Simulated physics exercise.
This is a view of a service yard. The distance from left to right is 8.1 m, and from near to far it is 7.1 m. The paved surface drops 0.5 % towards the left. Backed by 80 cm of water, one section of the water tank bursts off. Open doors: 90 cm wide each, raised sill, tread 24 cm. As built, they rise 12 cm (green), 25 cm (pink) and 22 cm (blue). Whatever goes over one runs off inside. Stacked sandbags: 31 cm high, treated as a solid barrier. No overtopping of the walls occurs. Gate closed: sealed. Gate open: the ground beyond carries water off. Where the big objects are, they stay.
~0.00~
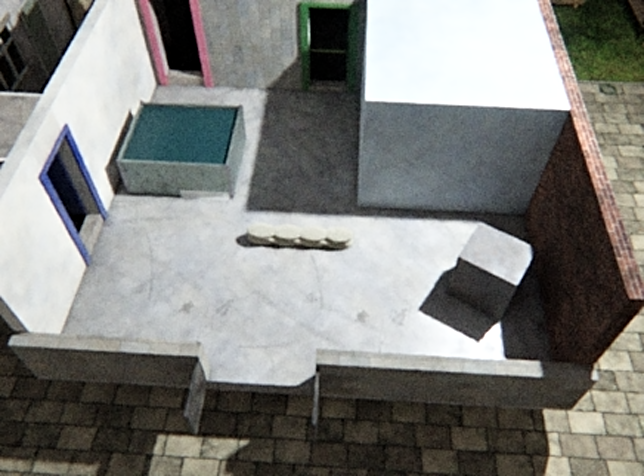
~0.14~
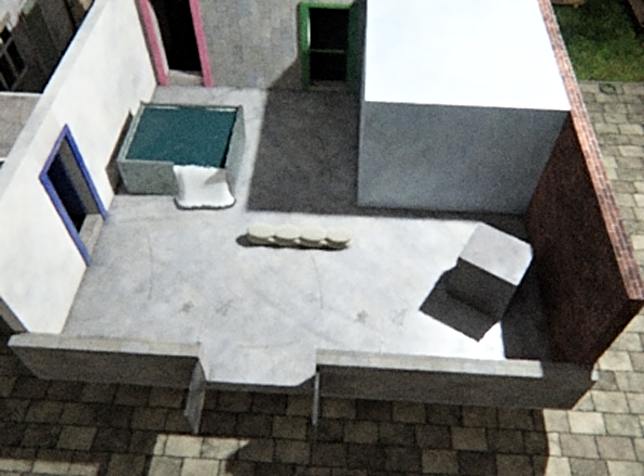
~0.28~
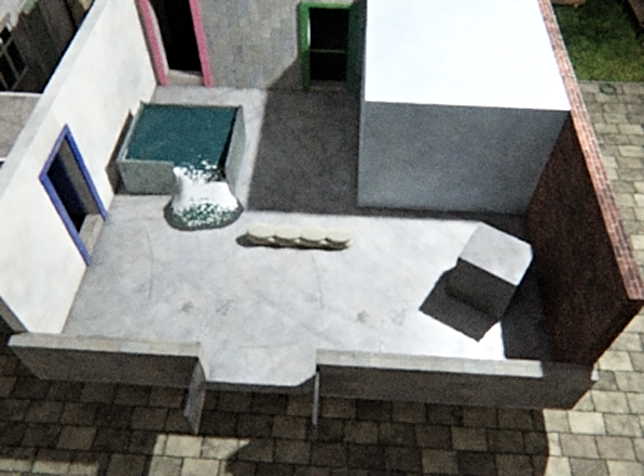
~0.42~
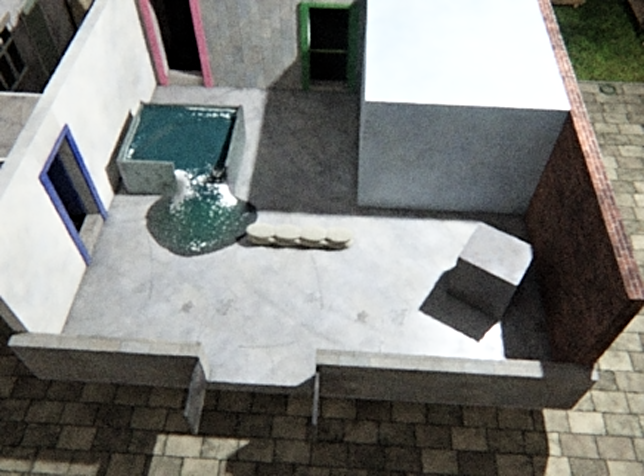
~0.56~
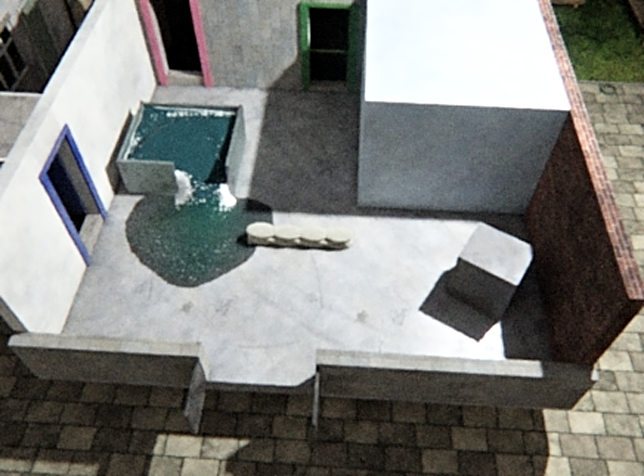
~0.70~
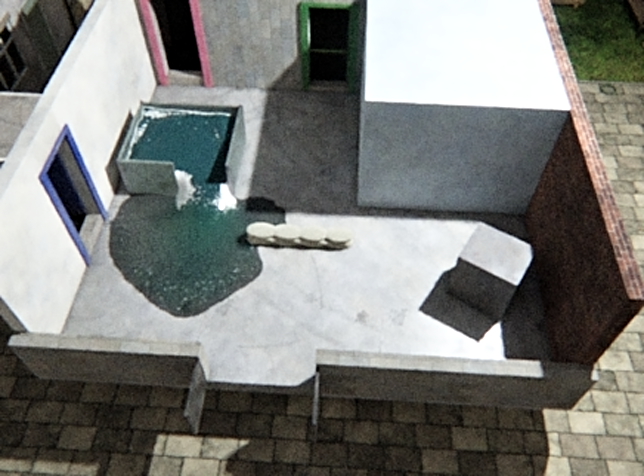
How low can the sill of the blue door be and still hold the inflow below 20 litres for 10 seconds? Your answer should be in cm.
No lower than about 6.5 cm.
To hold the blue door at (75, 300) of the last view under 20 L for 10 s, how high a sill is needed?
Around 15 cm would do it.
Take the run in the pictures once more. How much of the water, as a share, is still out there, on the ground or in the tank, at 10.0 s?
Roughly 68 per cent of the water.
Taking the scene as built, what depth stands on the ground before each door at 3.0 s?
Door by door in cm - green 0, pink 0, blue 3.
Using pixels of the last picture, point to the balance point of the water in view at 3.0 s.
(187, 231), roughly.
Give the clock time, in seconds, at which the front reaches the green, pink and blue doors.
Arrival times - green: Not in the 10 s; pink: 6.5 s; blue: 0.9 s.
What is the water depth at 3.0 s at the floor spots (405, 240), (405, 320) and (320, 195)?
Roughly 1, 0 and 1 centimetres.
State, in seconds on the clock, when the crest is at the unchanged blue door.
Peak time: About 6.0 s.
After 1.4 s water covers 30 % of the floor, deepest (38 cm) near (212, 204); 6 cm at the blue door, 0 litres in over its 22 cm sill.
After 3.0 s water covers 40 % of the floor, deepest (25 cm) near (52, 357); 3 cm at the blue door, 0 litres in over its 22 cm sill.
After 10.0 s water covers 70 % of the floor, deepest (10 cm) near (96, 242); 9 cm at the blue door, 0 litres in over its 22 cm sill.
At the blue door as built, the water arrived by 0.9 s and peaked near 10 cm at 5.8 s.
With a sill of 5.5 cm, 34 litres would have come in within the 10 s; with 7.5 cm, 14 litres. So under 20 litres takes about 6.5 cm.
